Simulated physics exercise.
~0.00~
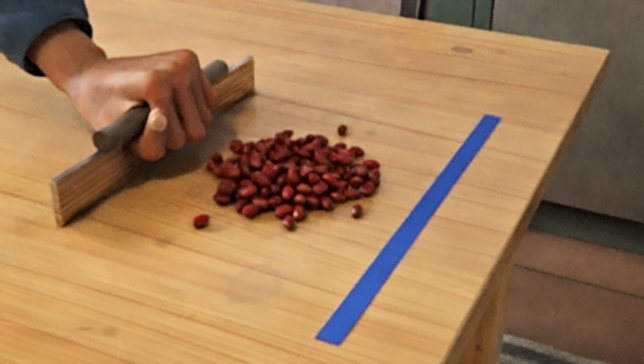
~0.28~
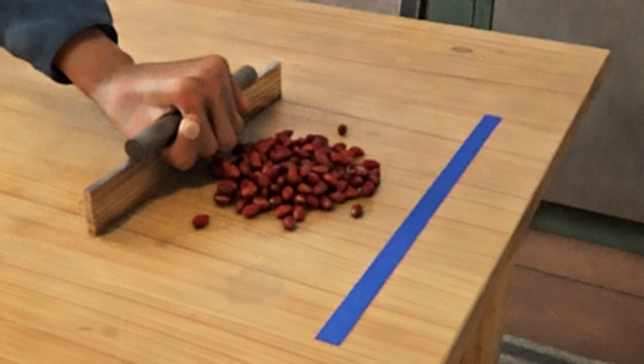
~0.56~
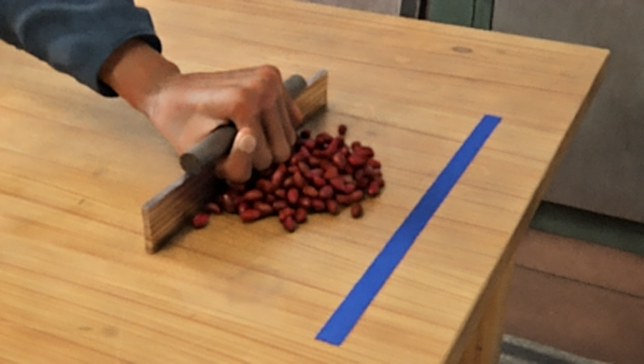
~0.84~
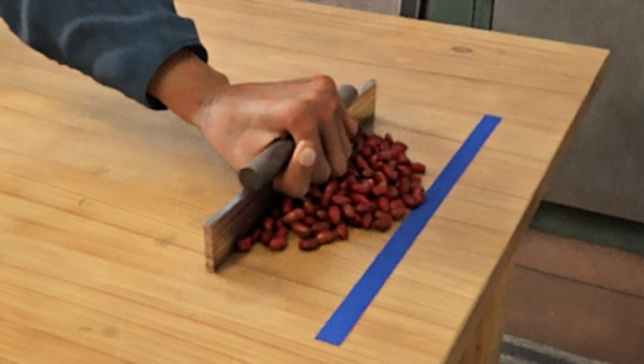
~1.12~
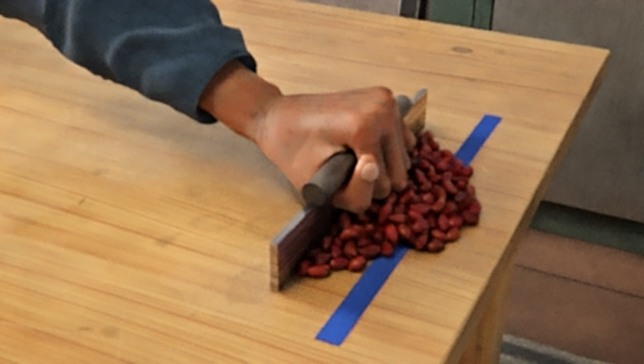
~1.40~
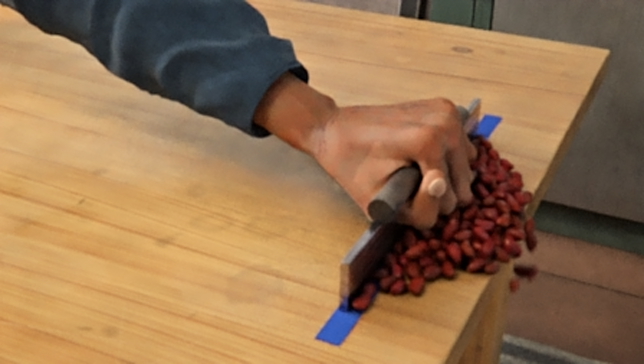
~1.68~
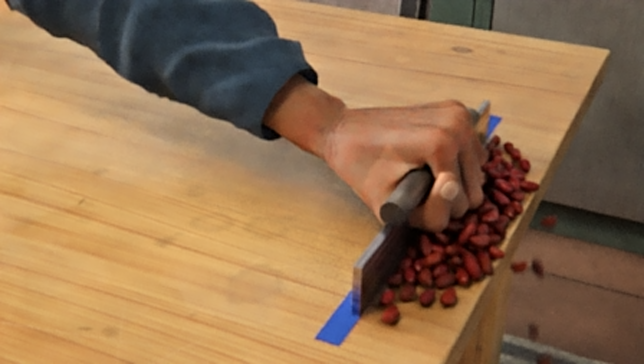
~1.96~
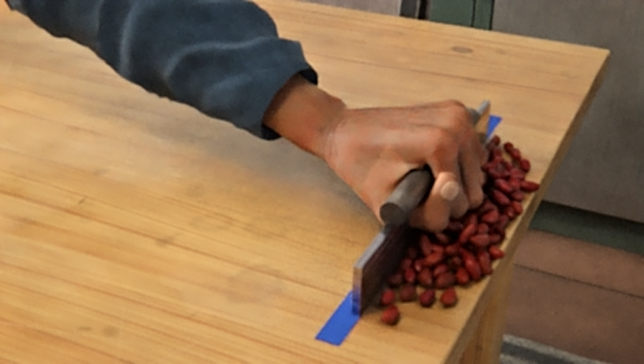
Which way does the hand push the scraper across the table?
It pushes the scraper to the right, towards the blue tape and the end of the table.
